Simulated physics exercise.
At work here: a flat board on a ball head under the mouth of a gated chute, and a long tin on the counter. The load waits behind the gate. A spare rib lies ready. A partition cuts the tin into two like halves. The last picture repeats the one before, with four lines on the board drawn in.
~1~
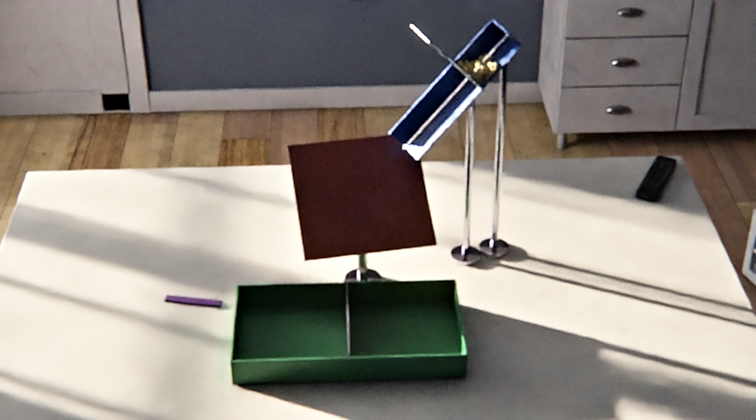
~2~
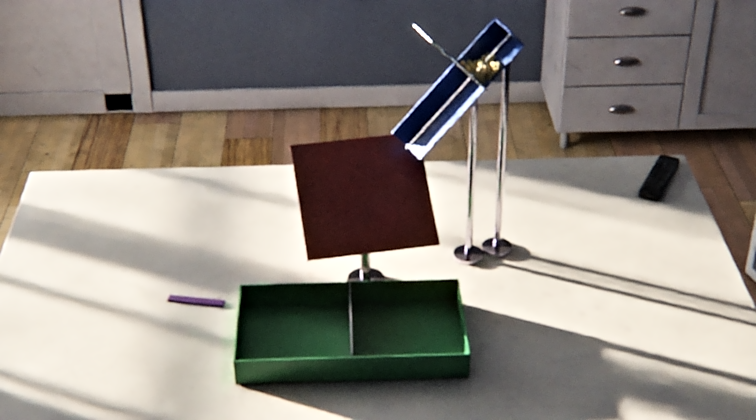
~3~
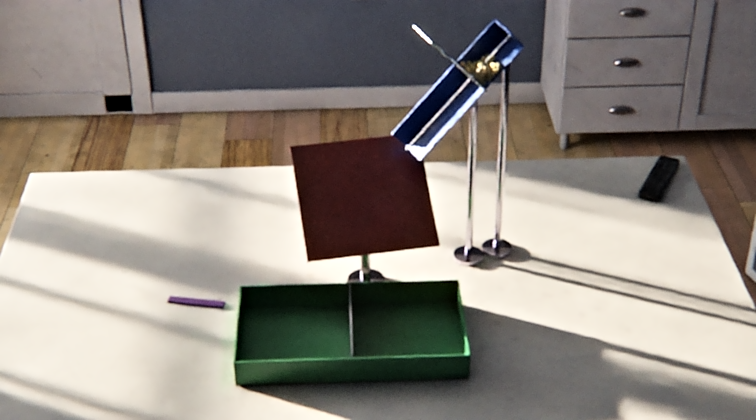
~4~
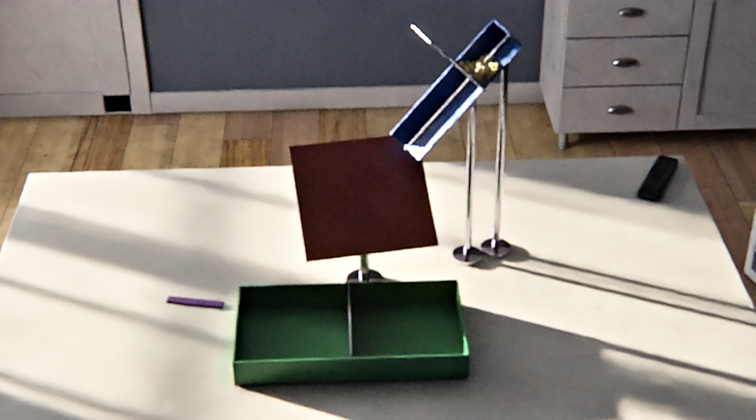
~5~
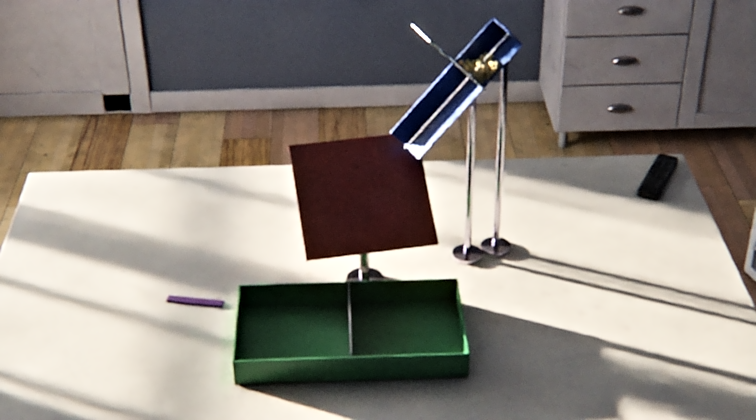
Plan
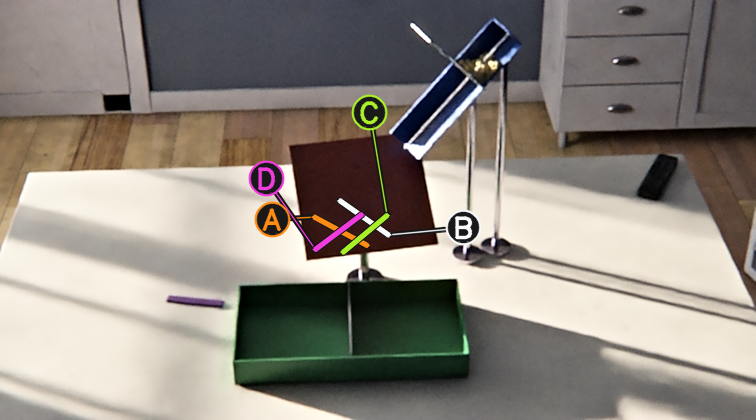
A dark red board stands behind a divided green tin, and nothing visibly moves.
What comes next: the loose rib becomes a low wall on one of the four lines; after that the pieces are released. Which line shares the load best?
D works best here.
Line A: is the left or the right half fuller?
More lands on the right.
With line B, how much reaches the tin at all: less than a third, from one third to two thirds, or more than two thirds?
More than two thirds.
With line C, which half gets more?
Left.
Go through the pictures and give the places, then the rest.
In the first frame, load behind the gate near (476, 70), soya beans; lip of the chute near (410, 153), sloping fairly steeply.
In the second frame, middle of the board near (364, 194), tilted fairly steeply; middle of its low edge near (374, 252); of its high edge near (355, 138).
In the third frame, front corners of the tin near (234, 362) and (470, 354); front end of its middle wall near (352, 358).
In the fourth frame, middle of the load near (477, 70); lip near (412, 153).
In the fifth frame, middle of the load near (477, 69); lip near (411, 152).
On the marked copy, line A from (314, 217) to (367, 245); line B from (340, 200) to (388, 234); line C from (387, 215) to (343, 252); line D from (361, 214) to (315, 249).
For line A, of what is caught, only a few in the left half, all but a few in the right.
For line B, of what is caught, a small share in the left half, all but a few in the right.
For line C, of what is caught, all but a few in the left half, a small share in the right.
For line D, of what is caught, close to half in the left half, close to half in the right.
